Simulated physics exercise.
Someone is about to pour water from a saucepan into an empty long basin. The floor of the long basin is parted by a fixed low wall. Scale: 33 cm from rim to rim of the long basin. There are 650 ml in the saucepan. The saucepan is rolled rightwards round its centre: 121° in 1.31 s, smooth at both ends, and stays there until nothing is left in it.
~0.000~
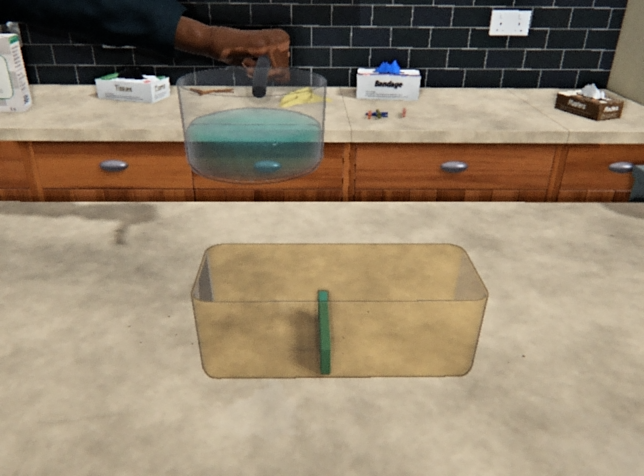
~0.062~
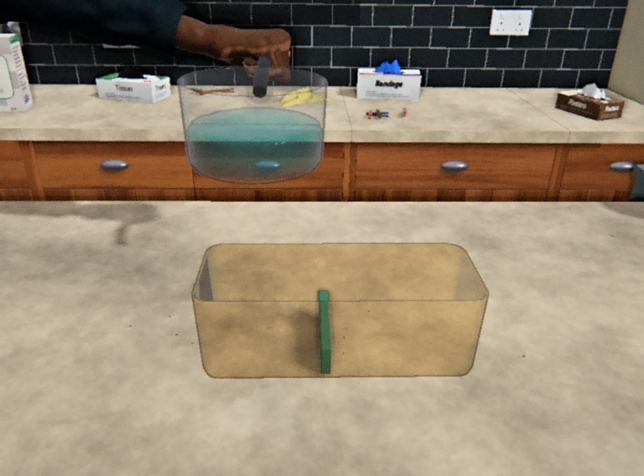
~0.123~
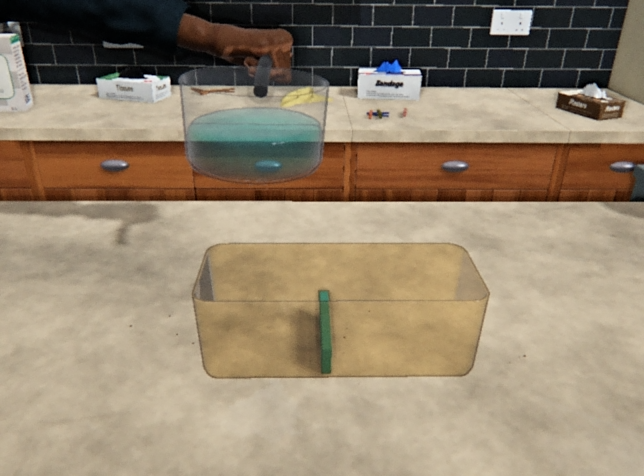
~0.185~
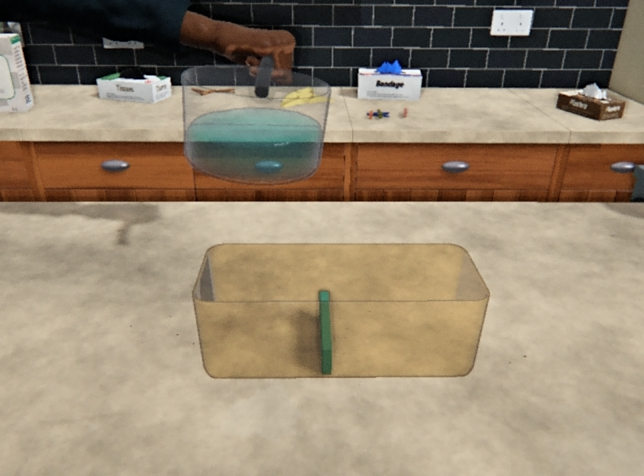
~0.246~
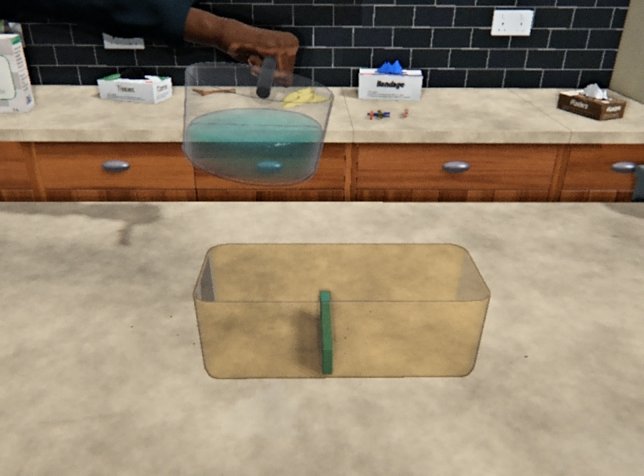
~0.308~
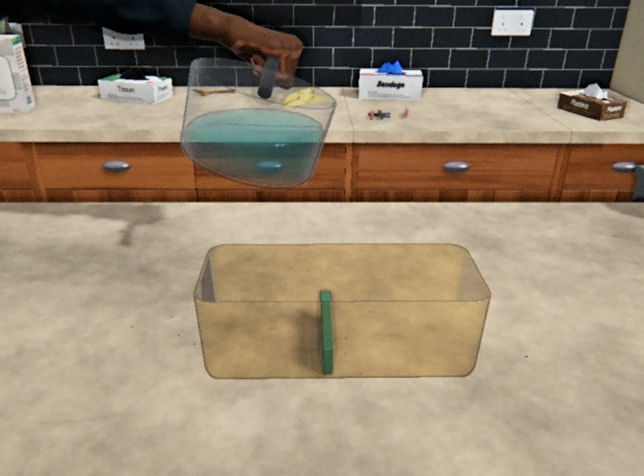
A clear saucepan of blue-green water, gripped by a hand reaching in from the upper left, hangs level at first, then tilts slowly and slightly rightwards, its water staying nearly level. Below it, on a pale mottled counter seen from the front and slightly above, an empty see-through long basin with a low green wall inside stays put. Behind are wooden drawers, boxes on a worktop and black tiles, the view almost still.
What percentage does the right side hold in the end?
About 86 per cent.
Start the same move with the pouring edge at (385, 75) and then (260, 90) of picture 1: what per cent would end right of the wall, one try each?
In turn about 90 and 30 per cent.
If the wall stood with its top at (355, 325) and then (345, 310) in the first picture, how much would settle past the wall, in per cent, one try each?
First 55, then 70 per cent.
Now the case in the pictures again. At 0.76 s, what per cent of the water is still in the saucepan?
About 64 per cent.
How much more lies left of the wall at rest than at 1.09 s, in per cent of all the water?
Some 9 per cent.
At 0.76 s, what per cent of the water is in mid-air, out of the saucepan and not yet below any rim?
Near 32 in a hundred.
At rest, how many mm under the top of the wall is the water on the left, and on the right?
Left about 34 mm, right about 14 mm.
After 0.76 s the tilt is 75° and 65 per cent is still to pour, 0 is left of the wall and 4 right of it.
After 1.09 s the tilt is 113° and 8 per cent is still to pour, 4 is left of the wall and 71 right of it.
After 1.43 s the tilt is 121° and 0 per cent is still to pour, 10 is left of the wall and 89 right of it.
After 1.81 s the tilt is 121° and 0 per cent is still to pour, 13 is left of the wall and 86 right of it.
In the end 13 per cent lies left of the wall, 86 right of it and 1 outside.
